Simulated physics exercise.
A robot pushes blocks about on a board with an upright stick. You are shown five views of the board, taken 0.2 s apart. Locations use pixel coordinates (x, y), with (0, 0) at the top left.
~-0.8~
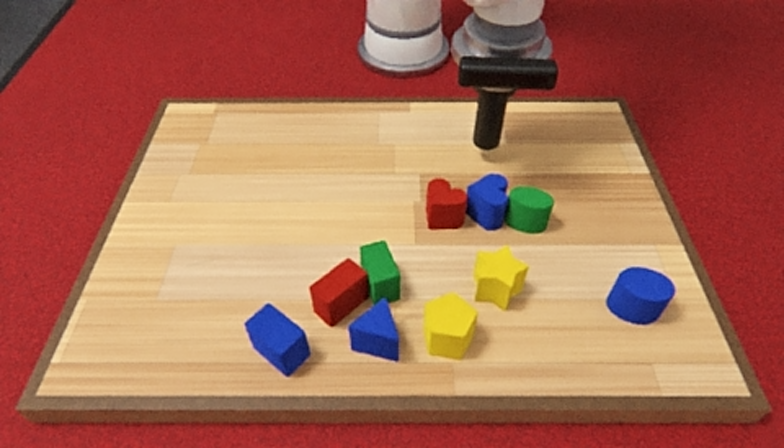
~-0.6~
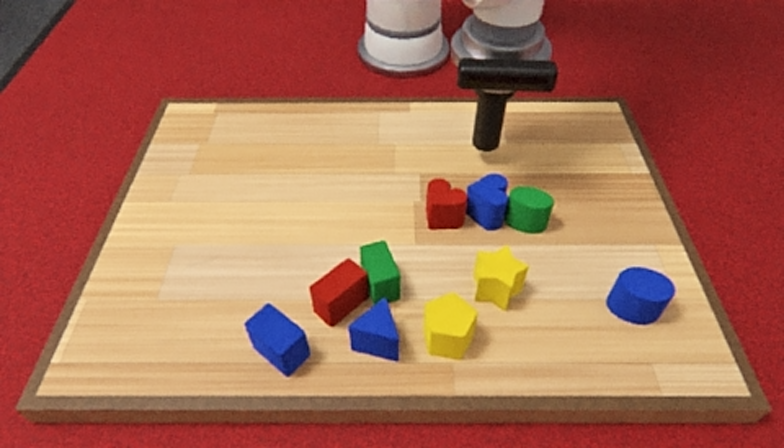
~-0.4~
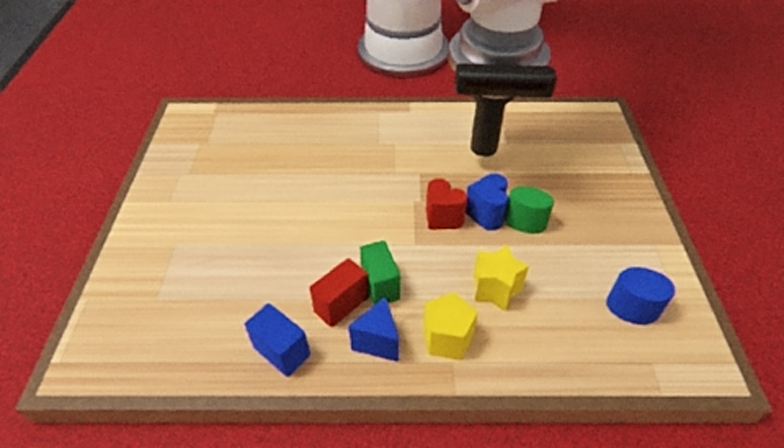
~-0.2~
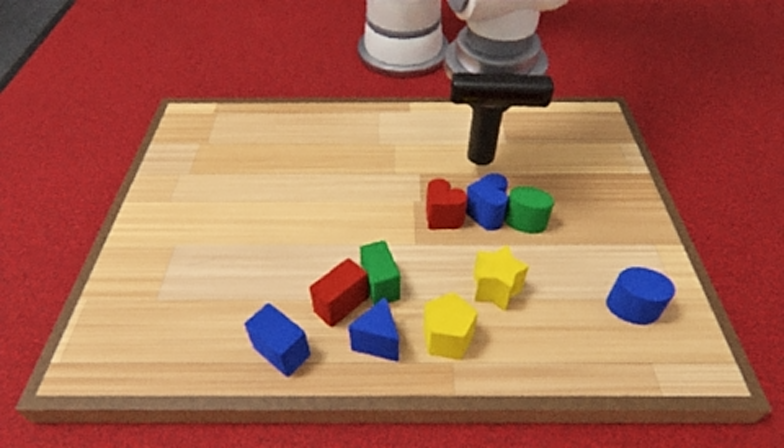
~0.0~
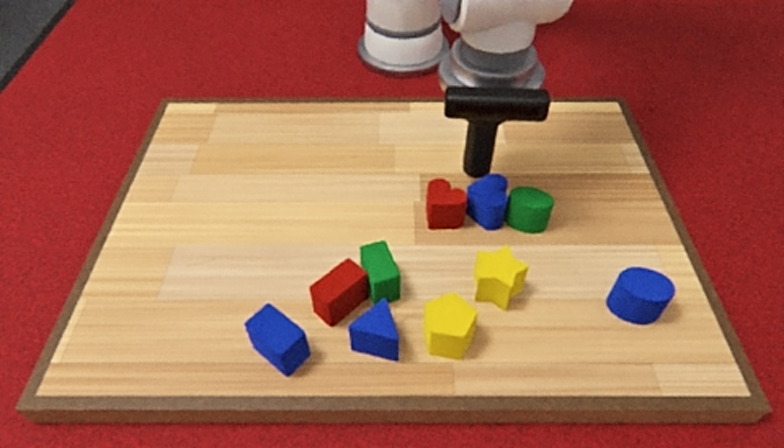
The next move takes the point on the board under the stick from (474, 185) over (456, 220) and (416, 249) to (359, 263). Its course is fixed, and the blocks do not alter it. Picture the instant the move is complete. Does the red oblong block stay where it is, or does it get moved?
That block moves.
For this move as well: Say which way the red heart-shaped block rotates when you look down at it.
Viewed from above, clockwise.
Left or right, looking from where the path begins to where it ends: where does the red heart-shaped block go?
Taking start-to-end as forward, the block's sideways shift goes to the right.
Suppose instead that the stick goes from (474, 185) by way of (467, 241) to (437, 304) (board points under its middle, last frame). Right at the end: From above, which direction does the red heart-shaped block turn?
My answer: Clockwise.
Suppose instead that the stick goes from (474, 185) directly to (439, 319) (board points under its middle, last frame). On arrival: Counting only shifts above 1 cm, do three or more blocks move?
Yes
On the path given first. One third of the way, stick at (458, 205); red heart-shaped block at (432, 201), turned 30° clockwise; blue heart-shaped block at (495, 199), turned 20° anticlockwise.
Two thirds of the way, stick at (416, 234); red heart-shaped block at (387, 216), turned 65° clockwise; blue heart-shaped block at (495, 199), turned 20° anticlockwise.
At the end, stick at (358, 248); red oblong block at (328, 295); green oblong block at (364, 263), turned 60° anticlockwise; red heart-shaped block at (352, 215), turned 125° clockwise; blue heart-shaped block at (495, 199), turned 20° anticlockwise.
